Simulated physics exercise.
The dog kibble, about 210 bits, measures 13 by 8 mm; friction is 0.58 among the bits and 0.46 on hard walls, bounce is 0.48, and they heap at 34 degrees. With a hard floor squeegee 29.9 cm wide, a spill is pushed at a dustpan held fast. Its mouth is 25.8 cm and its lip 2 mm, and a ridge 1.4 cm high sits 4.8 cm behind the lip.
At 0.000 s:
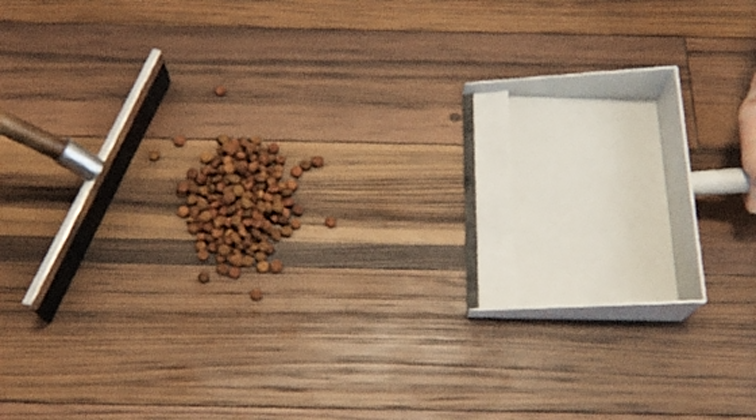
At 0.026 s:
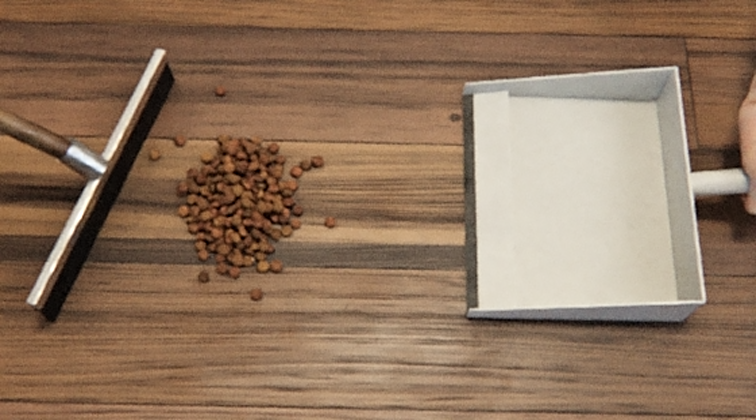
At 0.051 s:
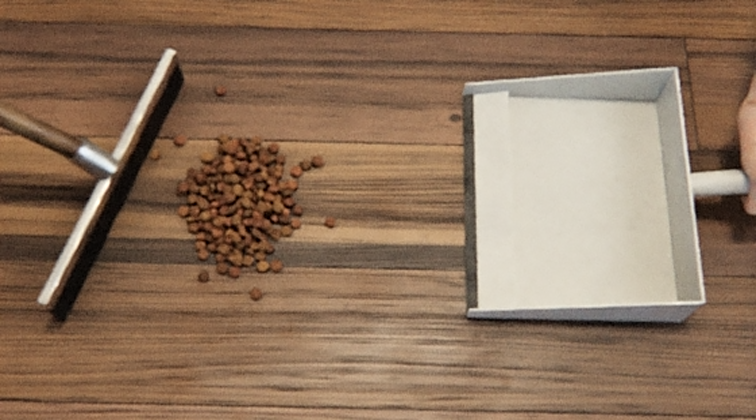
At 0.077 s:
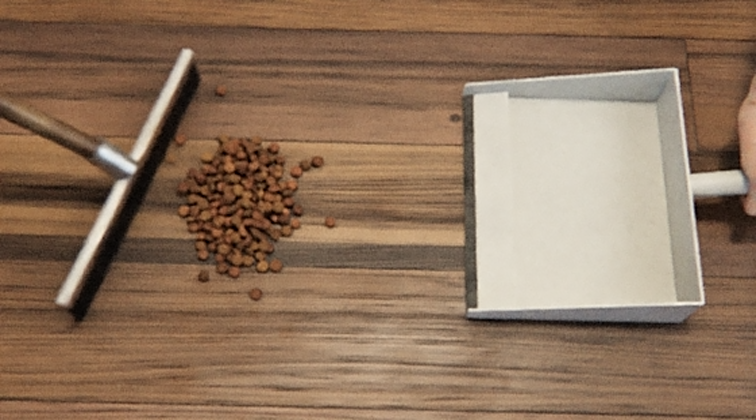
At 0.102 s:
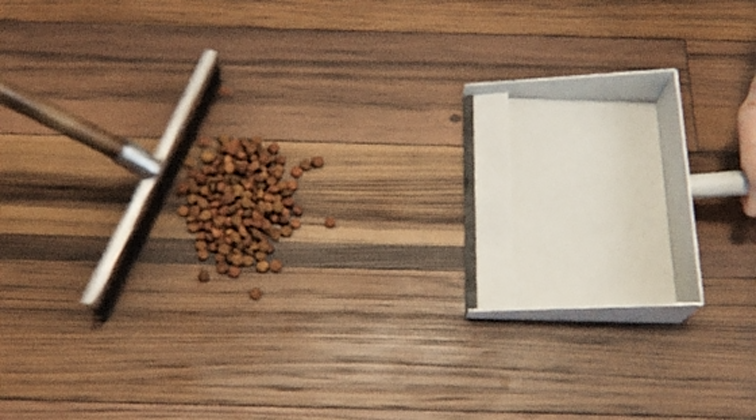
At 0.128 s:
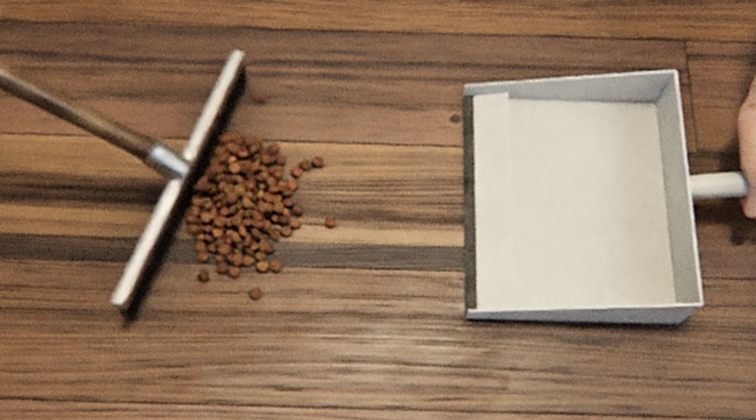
Floor squeegee sliding right across a wood floor and meeting a heap of brown kibble, while a hand holds a pale dustpan still.
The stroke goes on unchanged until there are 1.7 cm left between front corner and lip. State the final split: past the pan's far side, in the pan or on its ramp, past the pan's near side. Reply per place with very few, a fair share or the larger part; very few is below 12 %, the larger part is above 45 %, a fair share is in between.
Far side: Very few; pan: A fair share; near side: A fair share.
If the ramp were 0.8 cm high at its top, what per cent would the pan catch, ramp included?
Something like 40 per cent, ramp included.
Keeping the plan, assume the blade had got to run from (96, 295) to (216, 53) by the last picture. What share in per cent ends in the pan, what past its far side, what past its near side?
Final per cent - pan 5, far 0, near 10.
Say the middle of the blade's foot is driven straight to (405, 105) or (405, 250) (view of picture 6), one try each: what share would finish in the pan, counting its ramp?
Some 15 and 40 per cent.
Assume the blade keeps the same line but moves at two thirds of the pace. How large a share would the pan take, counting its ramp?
I'd guess it lands at about 10 per cent.
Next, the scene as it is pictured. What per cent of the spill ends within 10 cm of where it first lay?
Around 0 percent.
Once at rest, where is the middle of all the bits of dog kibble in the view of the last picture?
Look around (459, 248) in the last picture.
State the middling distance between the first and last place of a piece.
Median shift: Approx. 24 cm.
After 0.25 s, middle of the blade 16 cm from the lip; 0 % over the lip, far side 0 %, near side 5 %.
After 0.32 s, middle of the blade 9 cm from the lip; 0 % over the lip, far side 0 %, near side 10 %.
After 0.54 s, middle of the blade 6 cm from the lip; 30 % over the lip, far side 0 %, near side 20 %.
At rest (1.2 s), far side 0 %, pan 30 %, near side 20 %, in front of the lip or behind the blade 50 %.
